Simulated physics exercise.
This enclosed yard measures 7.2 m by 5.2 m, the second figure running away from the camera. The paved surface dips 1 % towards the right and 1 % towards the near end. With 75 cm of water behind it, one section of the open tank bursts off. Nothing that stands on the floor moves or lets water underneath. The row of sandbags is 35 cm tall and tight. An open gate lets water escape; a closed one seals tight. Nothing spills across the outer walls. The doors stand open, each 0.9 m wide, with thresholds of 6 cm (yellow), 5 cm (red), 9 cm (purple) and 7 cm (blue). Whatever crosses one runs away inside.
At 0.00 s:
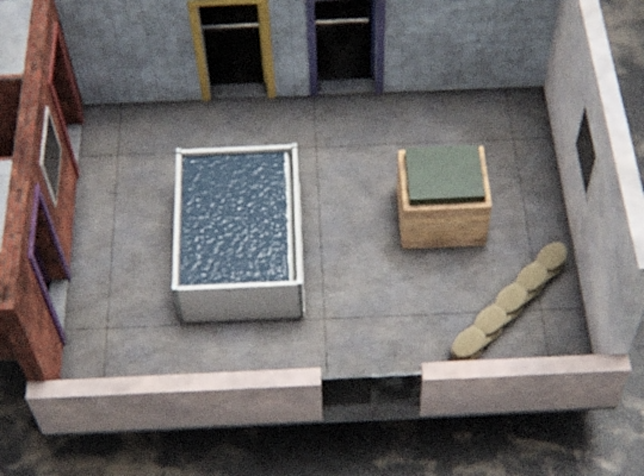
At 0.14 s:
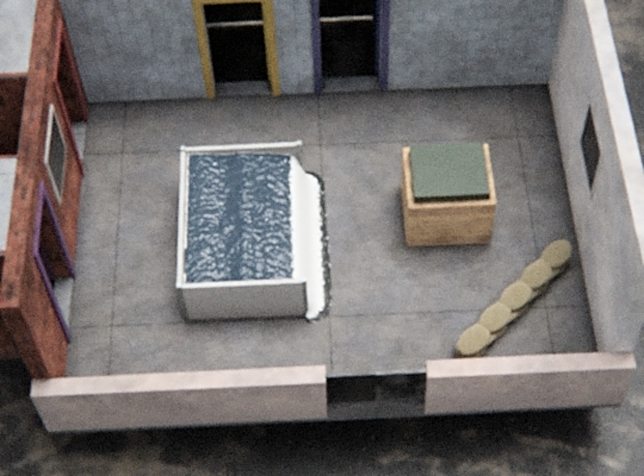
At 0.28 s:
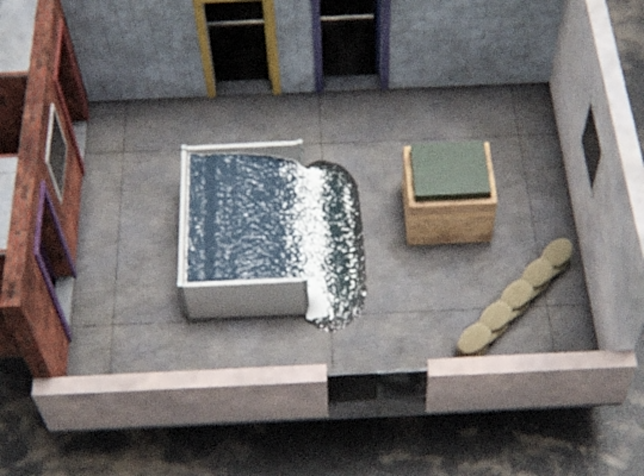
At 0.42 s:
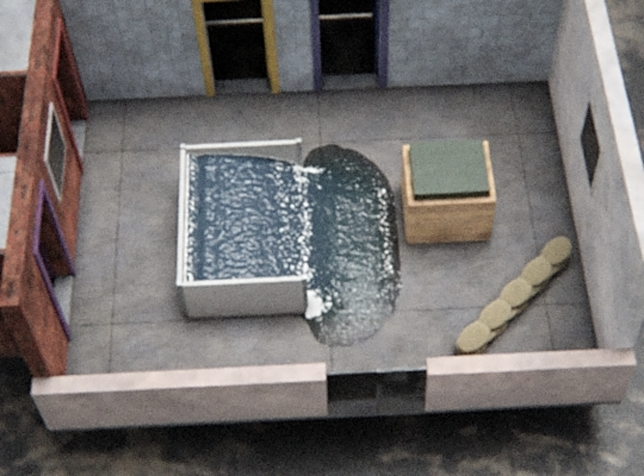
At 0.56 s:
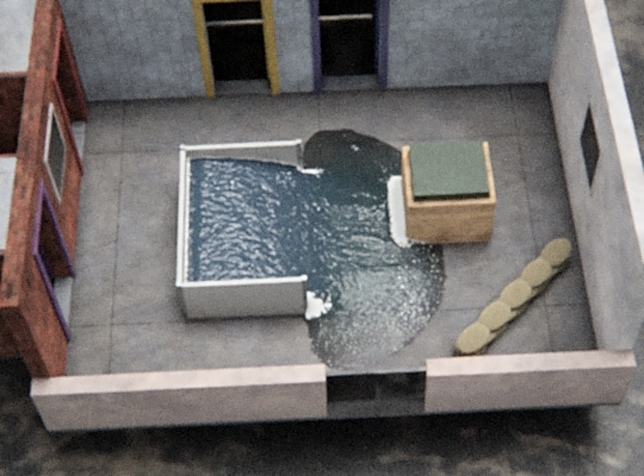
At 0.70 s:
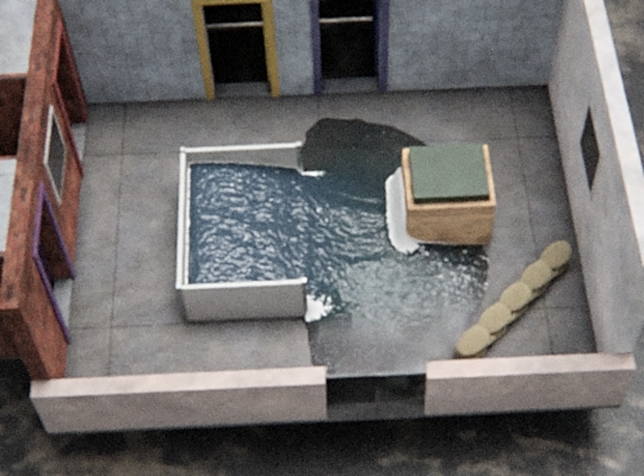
The clip opens on a walled yard with a full, still open tank on the left and a green-topped block on the right. The tank's right side bursts off and foaming water pours out, spreading across the paving, then surging against the block and around it towards the sandbags and near wall.
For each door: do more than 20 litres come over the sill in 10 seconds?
Door by door: At the yellow door it keeps below the limit; at the red door it passes the limit; at the purple door it keeps below the limit; at the blue door it exceeds the limit.
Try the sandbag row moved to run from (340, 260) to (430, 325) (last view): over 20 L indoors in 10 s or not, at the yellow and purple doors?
Against that limit: Yellow under, purple under.
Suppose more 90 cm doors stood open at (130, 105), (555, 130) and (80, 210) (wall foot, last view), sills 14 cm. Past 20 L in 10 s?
In that order: Under, above, below.
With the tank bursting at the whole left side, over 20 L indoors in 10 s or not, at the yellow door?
Against that limit: Yellow under.
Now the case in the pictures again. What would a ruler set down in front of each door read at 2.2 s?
Depths in cm: Yellow 0, red 0, purple 0, blue 14.
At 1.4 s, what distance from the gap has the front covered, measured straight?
About 4.4 m.
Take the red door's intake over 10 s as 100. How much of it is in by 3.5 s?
Some 0 per cent by then.
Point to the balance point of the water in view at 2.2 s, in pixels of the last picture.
Near (391, 241).
After 1.4 s water covers 40 % of the floor and is deepest (50 cm) near (487, 316); yellow door not reached, red door not reached, purple door not reached, blue door 2 cm at the sill, 0 L in.
After 2.2 s water covers 50 % of the floor and is deepest (38 cm) near (464, 340); yellow door not reached, red door not reached, purple door not reached, blue door 14 cm at the sill, 4 L in.
After 3.5 s water covers 65 % of the floor and is deepest (29 cm) near (538, 157); yellow door 3 cm at the sill, 0 L in, red door not reached, purple door not reached, blue door 14 cm at the sill, 60 L in.
After 6.0 s water covers 85 % of the floor and is deepest (22 cm) near (521, 281); yellow door 8 cm at the sill, 0 L in, red door 2 cm at the sill, 0 L in, purple door 5 cm at the sill, 0 L in, blue door 9 cm at the sill, 103 L in.
After 10.0 s water covers 95 % of the floor and is deepest (13 cm) near (532, 269); yellow door 3 cm at the sill, 3 L in, red door 5 cm at the sill, 40 L in, purple door 9 cm at the sill, 1 L in, blue door 4 cm at the sill, 106 L in.
